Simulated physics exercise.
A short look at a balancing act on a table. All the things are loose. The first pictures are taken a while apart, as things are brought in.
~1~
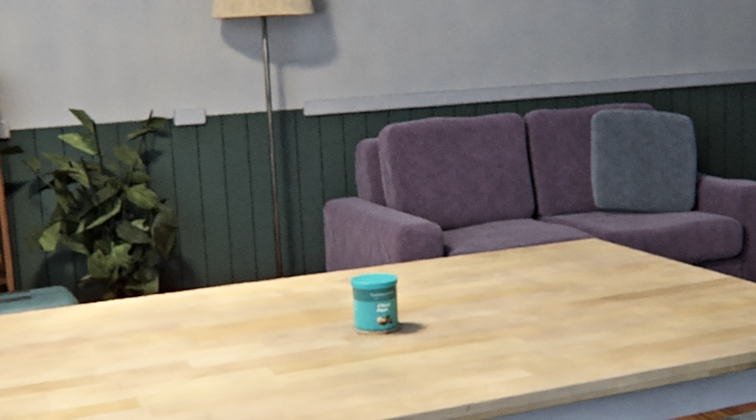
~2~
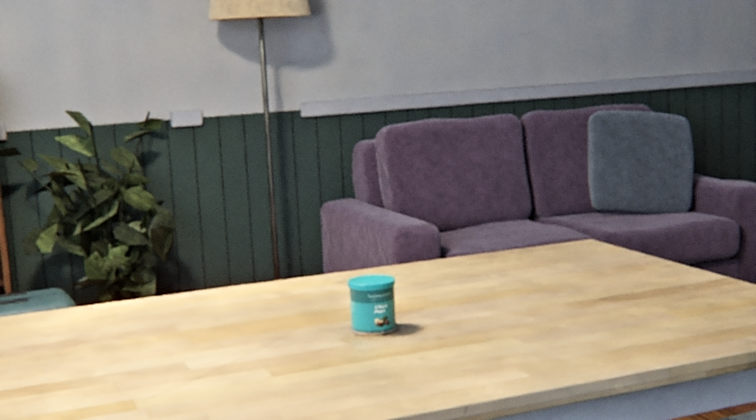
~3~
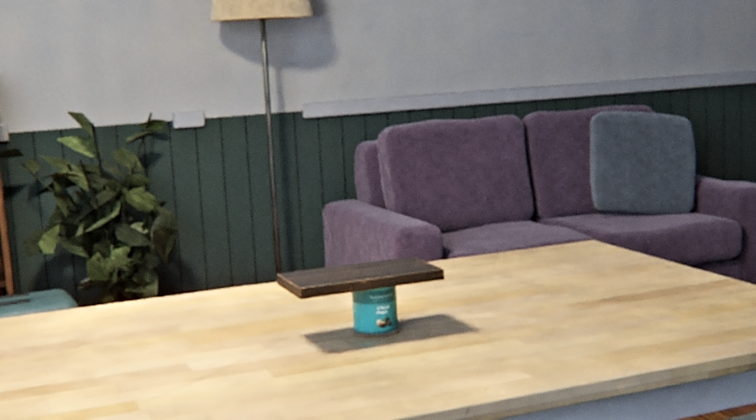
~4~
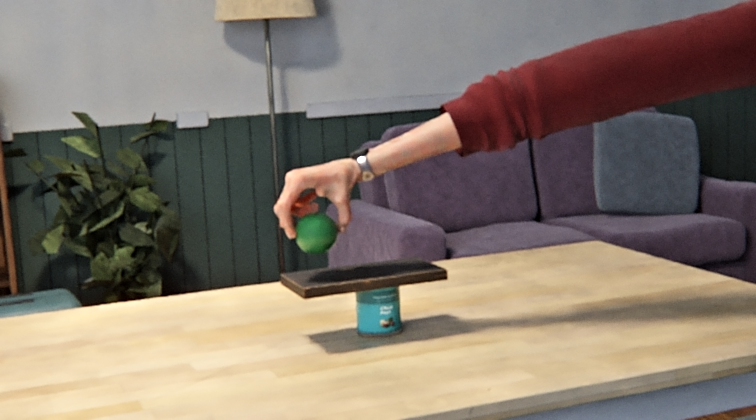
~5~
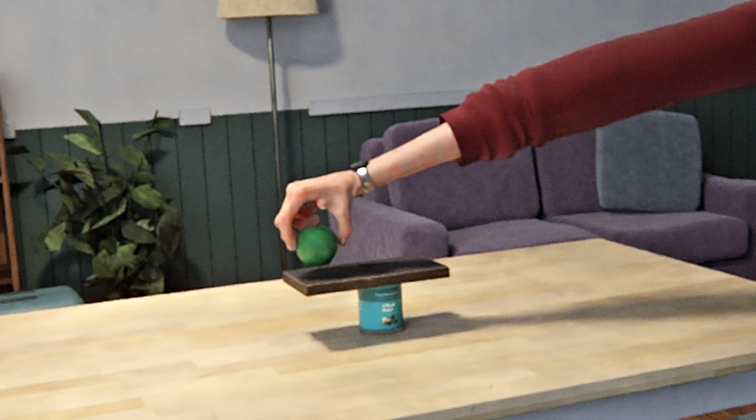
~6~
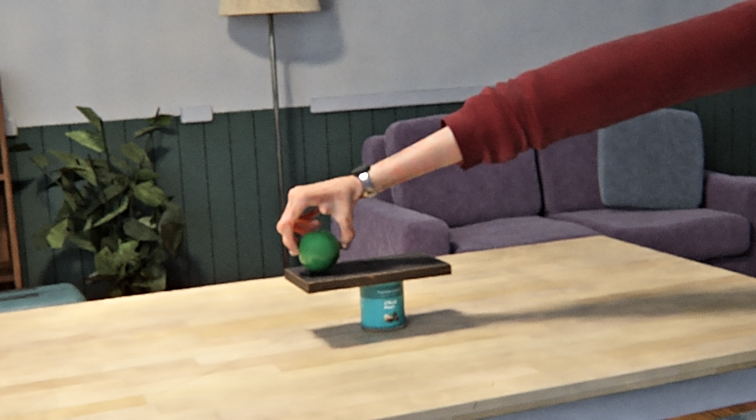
A black board appeared on top of a teal tin on a wooden table, and then a hand in a red sleeve reached in from the right and lowered a green apple onto the board's left side.
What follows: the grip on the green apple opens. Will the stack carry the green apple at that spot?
In the end the stack gives way.
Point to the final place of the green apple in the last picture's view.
Around (187, 332).
Then, 0.40 s later than the last frame, green apple now fallen; black board tilted by 43°.
Then, 0.60 s later than the last frame, black board tilted by 31°.
Then, 0.70 s later than the last frame, black board now fallen.
Then, 1.00 s later than the last frame, things are still on the move.
When it is over, fallen, green apple and black board; turquoise tin as before. End places, in pixels of the last picture, green apple near (187, 332). The stack loses its balance.
